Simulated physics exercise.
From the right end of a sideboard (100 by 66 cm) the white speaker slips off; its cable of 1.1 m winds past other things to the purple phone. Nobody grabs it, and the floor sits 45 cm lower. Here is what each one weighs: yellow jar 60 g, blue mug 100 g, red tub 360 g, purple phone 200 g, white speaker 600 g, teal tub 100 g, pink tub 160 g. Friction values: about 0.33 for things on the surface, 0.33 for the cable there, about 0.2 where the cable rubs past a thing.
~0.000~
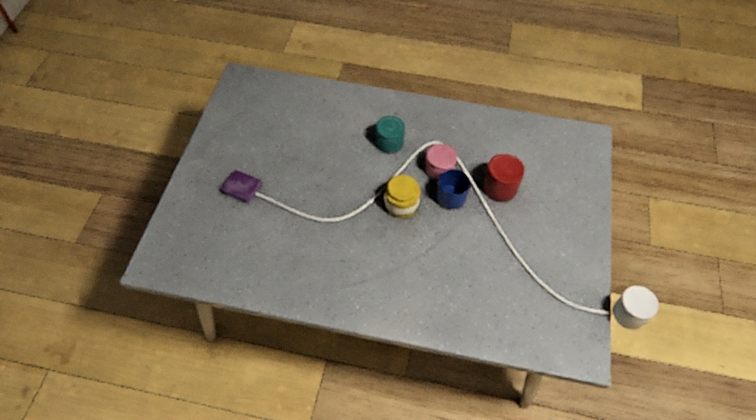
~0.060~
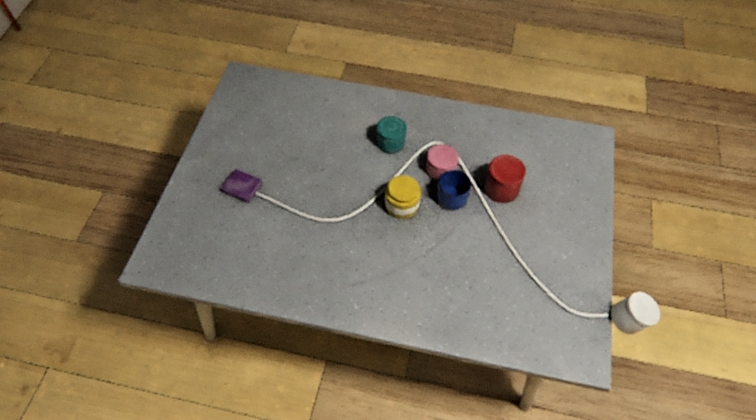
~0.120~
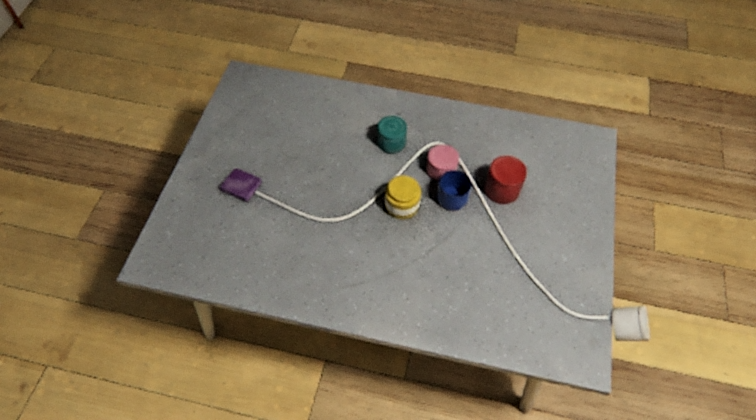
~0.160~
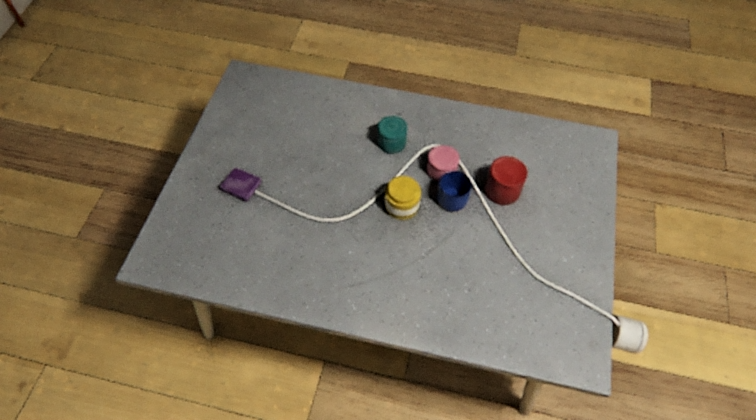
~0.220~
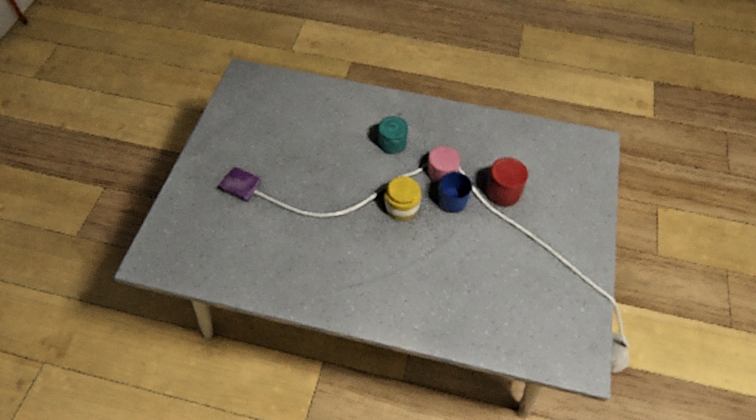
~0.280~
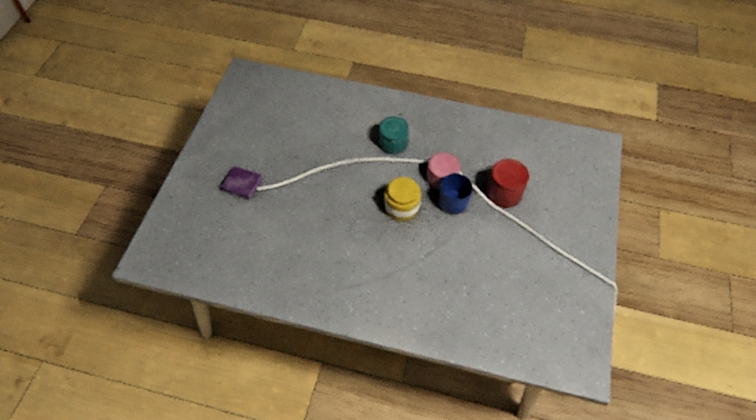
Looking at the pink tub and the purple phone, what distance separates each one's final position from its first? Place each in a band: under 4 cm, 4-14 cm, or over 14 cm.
My prediction: The pink tub comes to rest far off, the purple phone comes to rest far off.
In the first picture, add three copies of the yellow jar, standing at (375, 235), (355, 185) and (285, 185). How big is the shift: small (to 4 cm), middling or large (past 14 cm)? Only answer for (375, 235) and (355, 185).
Taking them in turn, the first shows only a little movement and the second shows a lot of movement.
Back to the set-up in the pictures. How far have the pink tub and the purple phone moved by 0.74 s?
Pink tub roughly 25 cm, purple phone roughly 40 cm.
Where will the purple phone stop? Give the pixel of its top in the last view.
Near (414, 164).
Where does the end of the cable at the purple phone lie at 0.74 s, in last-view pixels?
Approximate position: (428, 164).
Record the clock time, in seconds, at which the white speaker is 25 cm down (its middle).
0.28 s.
After 0.5 s, the cable's tail end at (374, 164); purple phone 27 cm off its start, pink tub 21 cm off its start, blue mug 14 cm off its start.
After 0.7 s, the cable's tail end at (428, 164); purple phone 39 cm off its start, pink tub 24 cm off its start, blue mug 15 cm off its start.
After 1.0 s, the cable's tail end at (430, 164); purple phone 39 cm off its start at (414, 164), pink tub 24 cm off its start at (422, 251), blue mug 15 cm off its start at (471, 249).
After 1.2 s, the cable's tail end at (430, 164); purple phone 39 cm off its start, pink tub 24 cm off its start, blue mug 15 cm off its start.
After 2.4 s, the cable's tail end at (430, 164); purple phone 39 cm off its start at (414, 164), pink tub 24 cm off its start at (422, 251), blue mug 15 cm off its start at (471, 249), yellow jar 4 cm off its start at (387, 200).
